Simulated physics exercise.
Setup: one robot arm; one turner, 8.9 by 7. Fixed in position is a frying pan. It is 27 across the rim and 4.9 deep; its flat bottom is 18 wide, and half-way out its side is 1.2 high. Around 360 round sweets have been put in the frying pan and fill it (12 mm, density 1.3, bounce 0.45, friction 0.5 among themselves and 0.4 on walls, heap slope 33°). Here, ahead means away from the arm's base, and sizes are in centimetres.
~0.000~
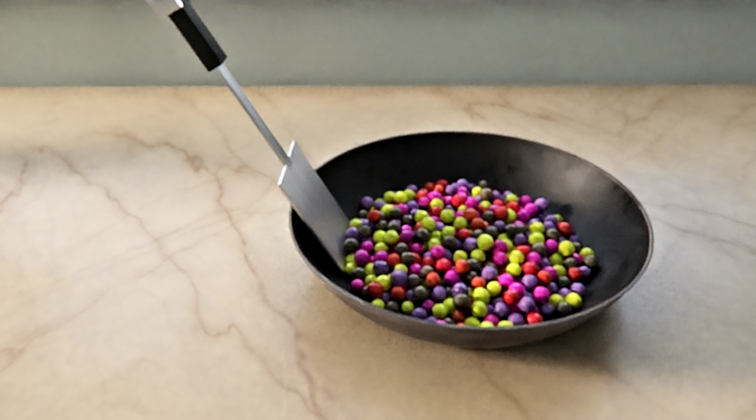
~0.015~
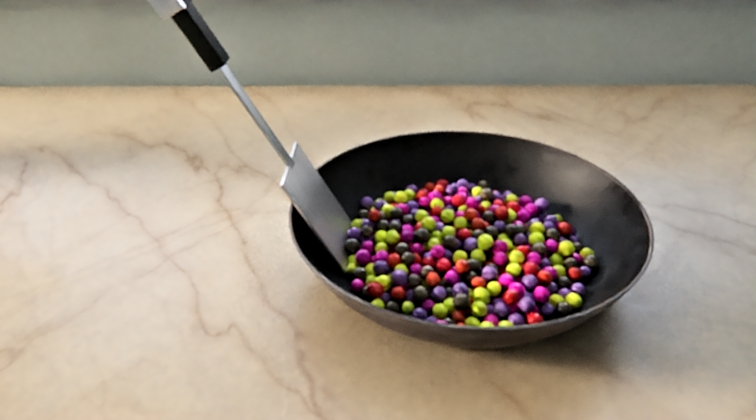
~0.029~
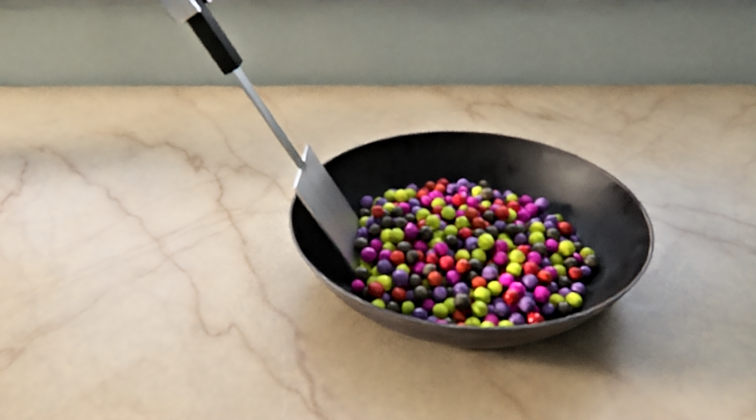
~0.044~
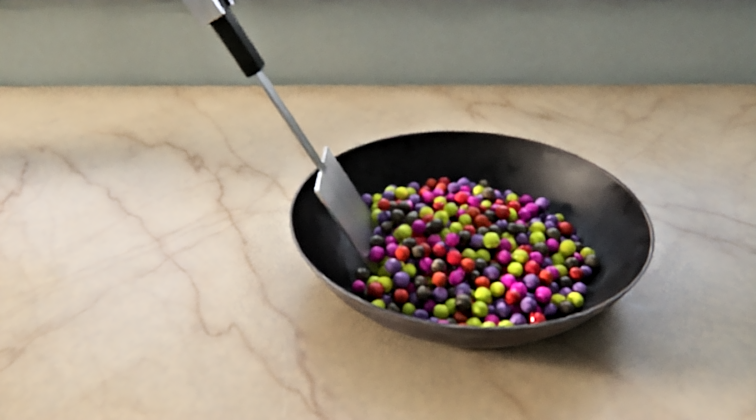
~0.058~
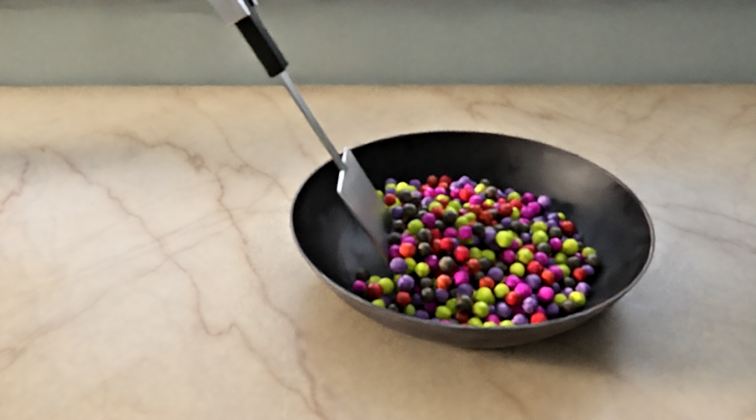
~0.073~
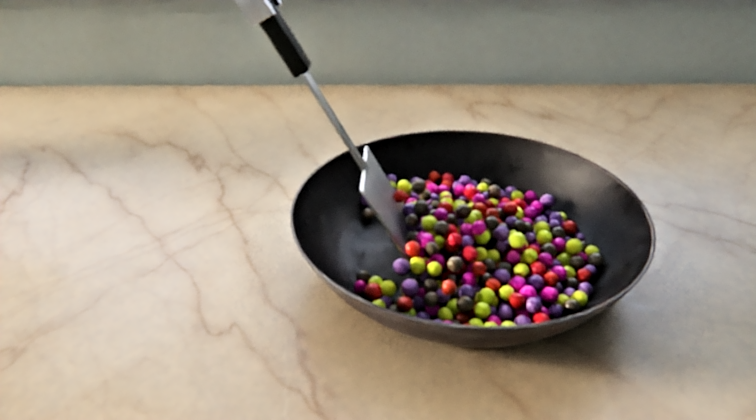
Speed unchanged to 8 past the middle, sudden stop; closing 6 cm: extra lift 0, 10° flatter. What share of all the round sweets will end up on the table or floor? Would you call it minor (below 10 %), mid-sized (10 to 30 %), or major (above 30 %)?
I would call it minor.
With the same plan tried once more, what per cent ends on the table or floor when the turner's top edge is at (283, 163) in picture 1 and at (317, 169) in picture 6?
Roughly 0 percent ends up there.
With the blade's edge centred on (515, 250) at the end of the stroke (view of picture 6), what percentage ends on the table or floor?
Some 0 per cent.
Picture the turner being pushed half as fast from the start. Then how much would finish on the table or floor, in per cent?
In that case some 0 per cent.
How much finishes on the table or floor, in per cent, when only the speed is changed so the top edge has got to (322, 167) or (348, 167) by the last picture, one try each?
Estimates: Near 0 %, near 0 %.
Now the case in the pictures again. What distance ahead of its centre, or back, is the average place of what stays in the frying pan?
4.5 cm ahead.
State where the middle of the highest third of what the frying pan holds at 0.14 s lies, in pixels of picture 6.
(526, 229).
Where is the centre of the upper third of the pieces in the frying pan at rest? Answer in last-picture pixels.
The centre sits at about (578, 225).
By 0.11 s, sloping 62°, highest piece 6 above the table; 365 in the frying pan.
By 0.14 s, sloping 59°, highest piece 7 above the table; 365 in the frying pan.
By 0.36 s, sloping 52°, highest piece 6 above the table; 353 in the frying pan, 11 on the table or floor, 1 on the blade or in flight.
By 1.41 s, sloping 52°, highest piece 5 above the table; 352 in the frying pan, 13 on the table or floor.
Final count, 352 in the frying pan, 13 on the table or floor. That is 4 % on the table or floor.
